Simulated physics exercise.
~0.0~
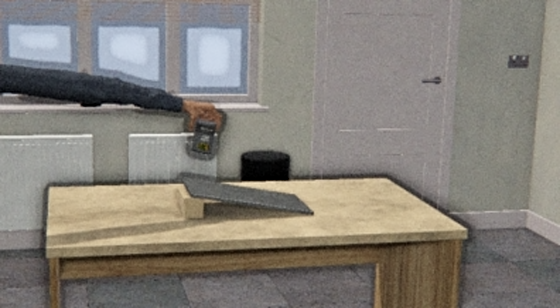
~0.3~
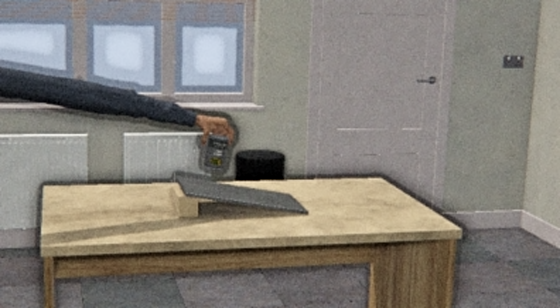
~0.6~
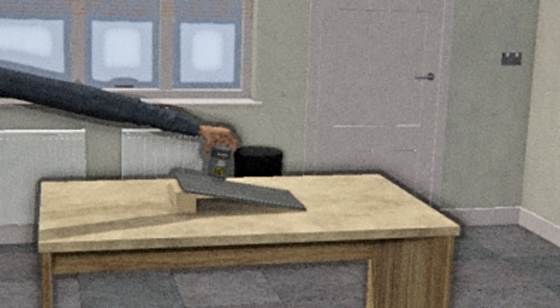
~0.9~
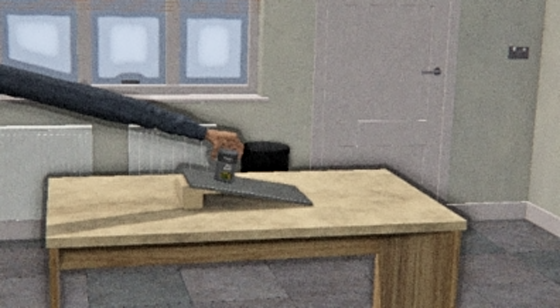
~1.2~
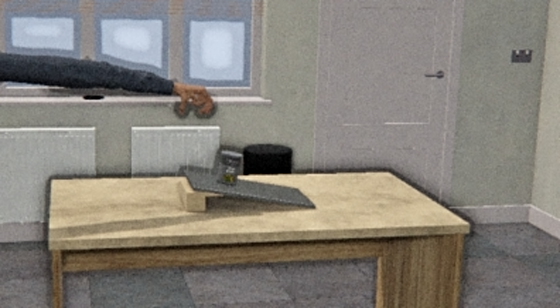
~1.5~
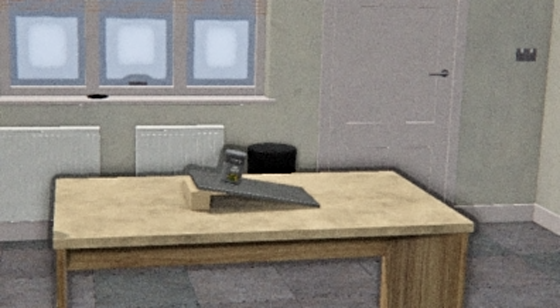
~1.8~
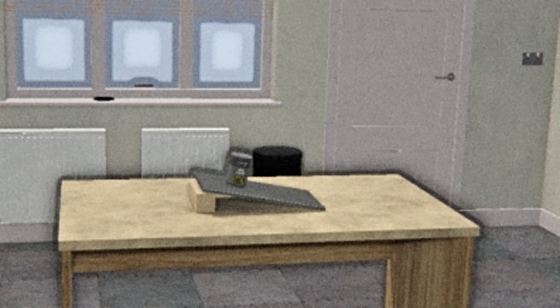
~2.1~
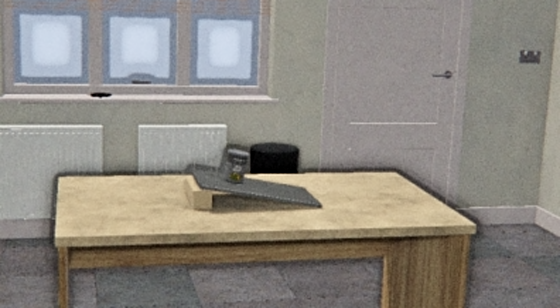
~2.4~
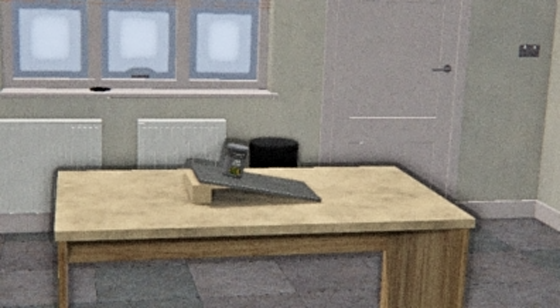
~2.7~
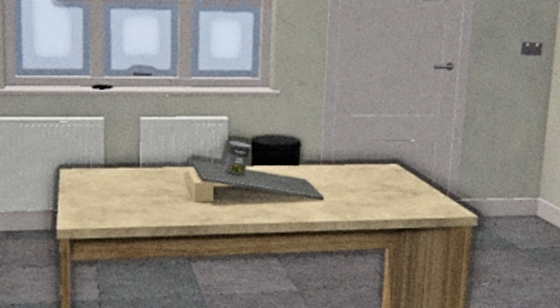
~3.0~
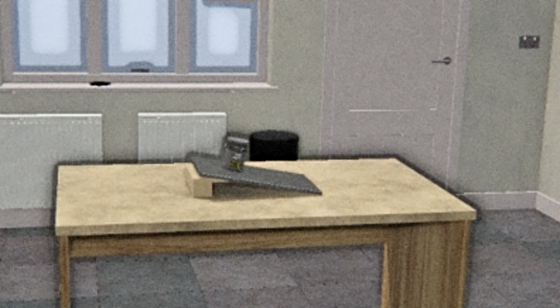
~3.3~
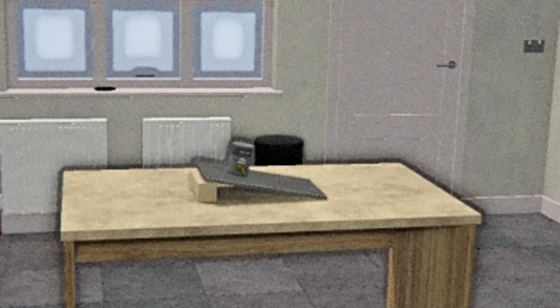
In the video, a hand lowers a small grey tin onto a dark board propped on a block on a wooden table, then lets go and withdraws to the left. The tin stays where it was placed, leaning on the sloping board.
